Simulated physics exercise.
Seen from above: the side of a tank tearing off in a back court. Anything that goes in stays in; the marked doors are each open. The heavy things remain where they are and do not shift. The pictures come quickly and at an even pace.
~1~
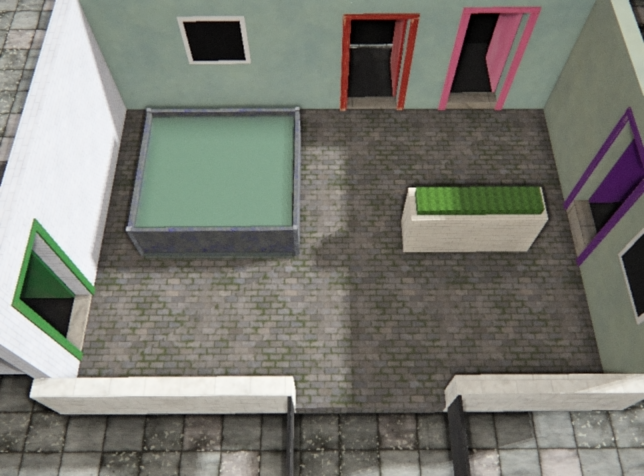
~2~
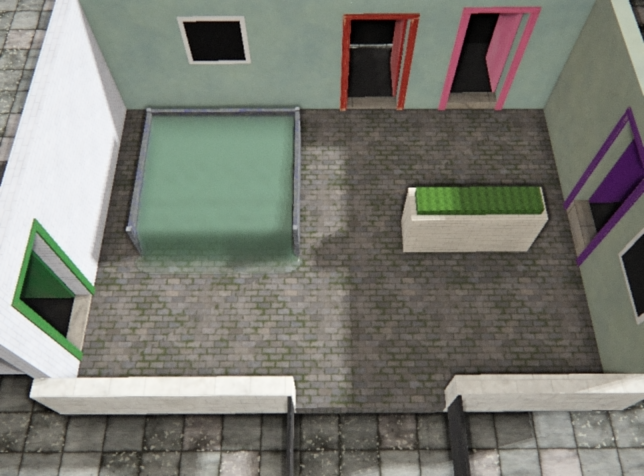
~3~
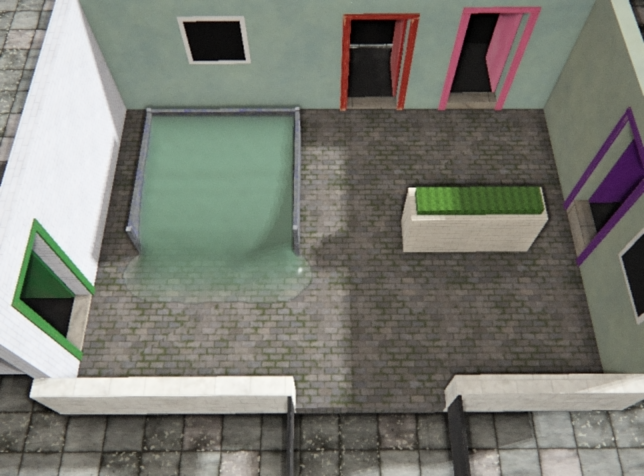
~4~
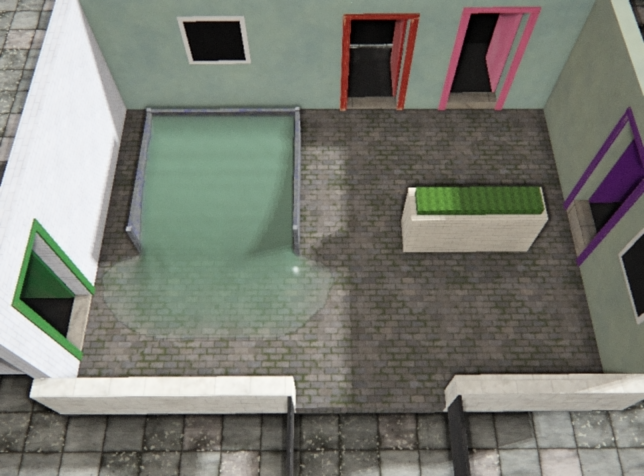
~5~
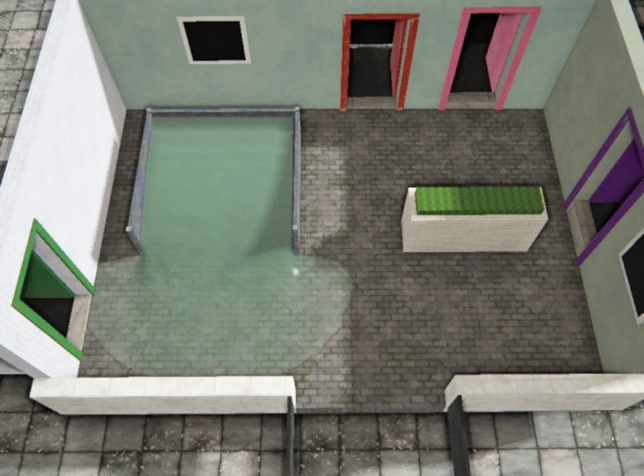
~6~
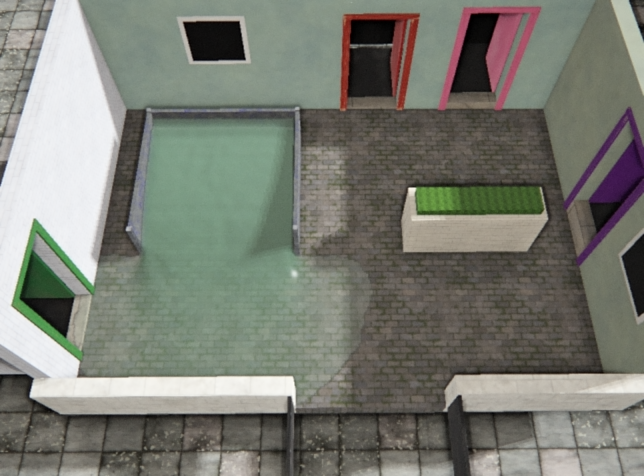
A water tank loses its front side and green water pours out across the brick courtyard.
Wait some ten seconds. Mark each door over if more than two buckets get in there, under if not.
Pink door - under; purple door - under; red door - under; green door - over.
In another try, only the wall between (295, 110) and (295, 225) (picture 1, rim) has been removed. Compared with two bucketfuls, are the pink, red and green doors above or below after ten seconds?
Here's how it goes: The pink door surpasses the limit, the red door surpasses the limit, and the green door surpasses the limit.
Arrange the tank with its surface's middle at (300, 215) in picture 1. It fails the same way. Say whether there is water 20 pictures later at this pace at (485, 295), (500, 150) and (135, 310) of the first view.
First spot bare, second bare, third swamped.
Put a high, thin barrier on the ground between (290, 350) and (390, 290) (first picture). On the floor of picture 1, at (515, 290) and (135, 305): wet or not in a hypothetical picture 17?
As listed: Not flooded, awash.
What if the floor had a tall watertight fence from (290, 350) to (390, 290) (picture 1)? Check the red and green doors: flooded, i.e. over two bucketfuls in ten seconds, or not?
So the red door goes past the mark, and the green door goes past the mark too.
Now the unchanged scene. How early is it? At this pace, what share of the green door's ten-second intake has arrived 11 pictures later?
Close to 20 %.
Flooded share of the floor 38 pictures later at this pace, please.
Near 80 in a hundred.
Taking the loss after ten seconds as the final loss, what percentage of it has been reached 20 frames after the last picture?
Approximately 55 in a hundred, I think.
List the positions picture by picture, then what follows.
The first frame shows the water tank at (219, 169) is whole and still.
In the second frame, the front is at (141, 263), out from the gap at (218, 244).
In the third frame, water pours out at (219, 245) and has run to (131, 281).
In the fourth frame, the front is at (109, 292), out from the gap at (219, 246).
In the fifth frame, water pours out at (219, 247) and has run to (92, 322).
In the sixth frame, the front is at a hidden place, out from the gap at (219, 247).
A moment on, water covers 30 % of the floor; the pink door not reached, the purple door not reached, the red door not reached, the green door under two buckets in.
Next, water covers 30 % of the floor; the pink door not reached, the purple door not reached, the red door not reached, the green door far over two buckets in.
Then, water covers 55 % of the floor; the pink door not reached, the purple door not reached, the red door not reached, the green door far over two buckets in.
Later, water covers 80 % of the floor; the pink door wet at the sill, nothing in, the purple door wet at the sill, nothing in, the red door not reached, the green door far over two buckets in.
In the end, water covers 90 % of the floor; the pink door wet at the sill, nothing in, the purple door wet at the sill, nothing in, the red door under two buckets in, the green door far over two buckets in.
